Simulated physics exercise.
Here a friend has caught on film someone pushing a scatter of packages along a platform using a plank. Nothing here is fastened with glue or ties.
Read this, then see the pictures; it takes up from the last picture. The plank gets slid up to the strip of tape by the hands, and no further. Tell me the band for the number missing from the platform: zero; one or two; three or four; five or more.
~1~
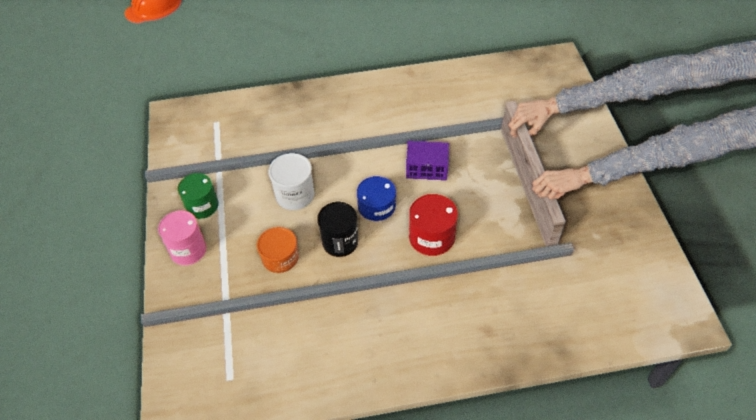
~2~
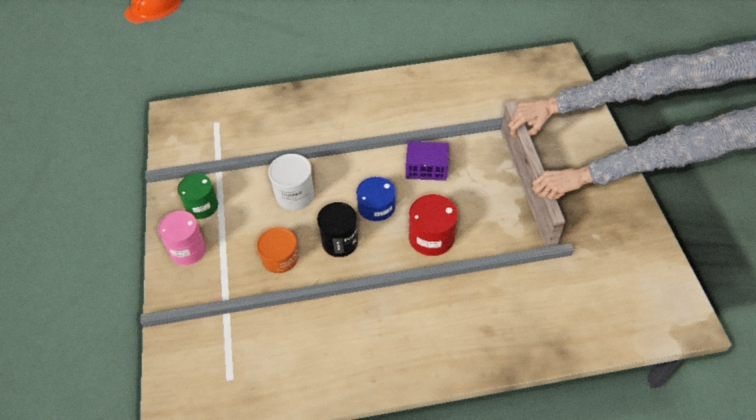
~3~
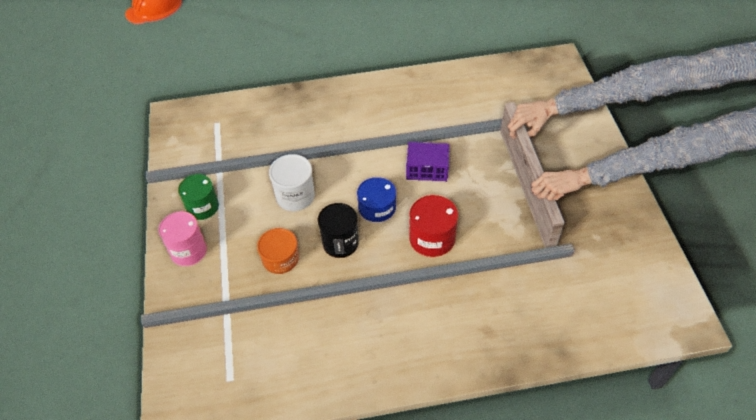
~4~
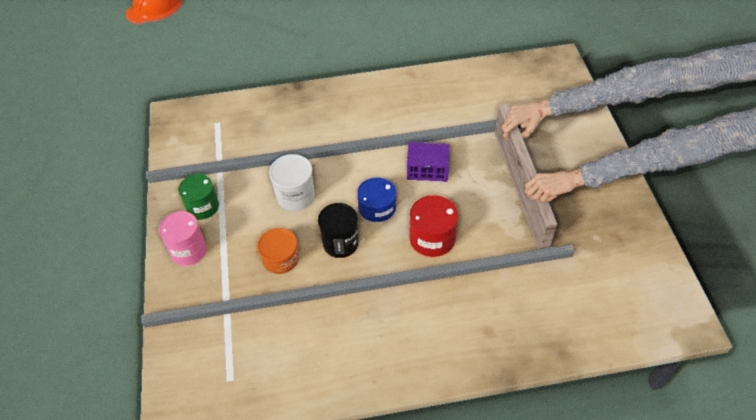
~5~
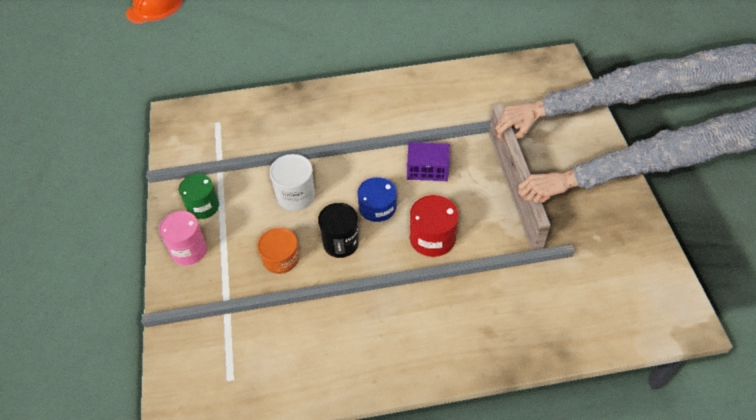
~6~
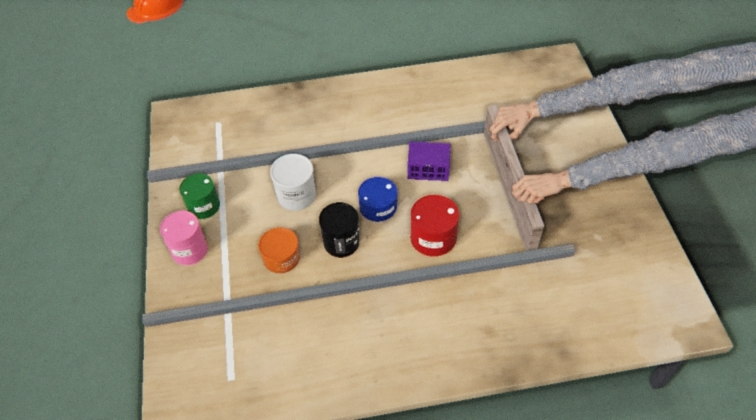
The number sent down is small, one or two.
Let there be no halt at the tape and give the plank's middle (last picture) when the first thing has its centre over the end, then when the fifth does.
I'd put the first at about (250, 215) and the next at about (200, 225).
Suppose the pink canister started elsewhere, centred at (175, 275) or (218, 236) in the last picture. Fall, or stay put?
At the first spot it tips off, and at the second it tips off.
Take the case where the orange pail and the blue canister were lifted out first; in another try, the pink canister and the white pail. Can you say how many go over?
Tally per try: 2 / 1.
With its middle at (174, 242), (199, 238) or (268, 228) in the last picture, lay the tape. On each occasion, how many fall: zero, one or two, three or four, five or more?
Five or more; at least five; no fall at all.
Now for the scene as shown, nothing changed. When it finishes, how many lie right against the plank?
The answer is 3.
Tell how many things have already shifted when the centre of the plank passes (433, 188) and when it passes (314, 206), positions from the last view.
So far 2, and 6 at the second.
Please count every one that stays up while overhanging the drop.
It totals 2.
Soon after, none off yet; pink canister at rest near (185, 238); green canister at rest near (200, 196); orange pail at rest near (280, 251).
Then, none off yet; pink canister at rest near (185, 238); green canister at rest near (200, 196); orange pail moved a little near (257, 253).
Further on, none off yet; pink canister moved a little near (173, 238); green canister moved about its own width near (174, 199); orange pail moved well along near (197, 265).
At rest, the number that fall off is one or two; fallen, green canister and pink canister.
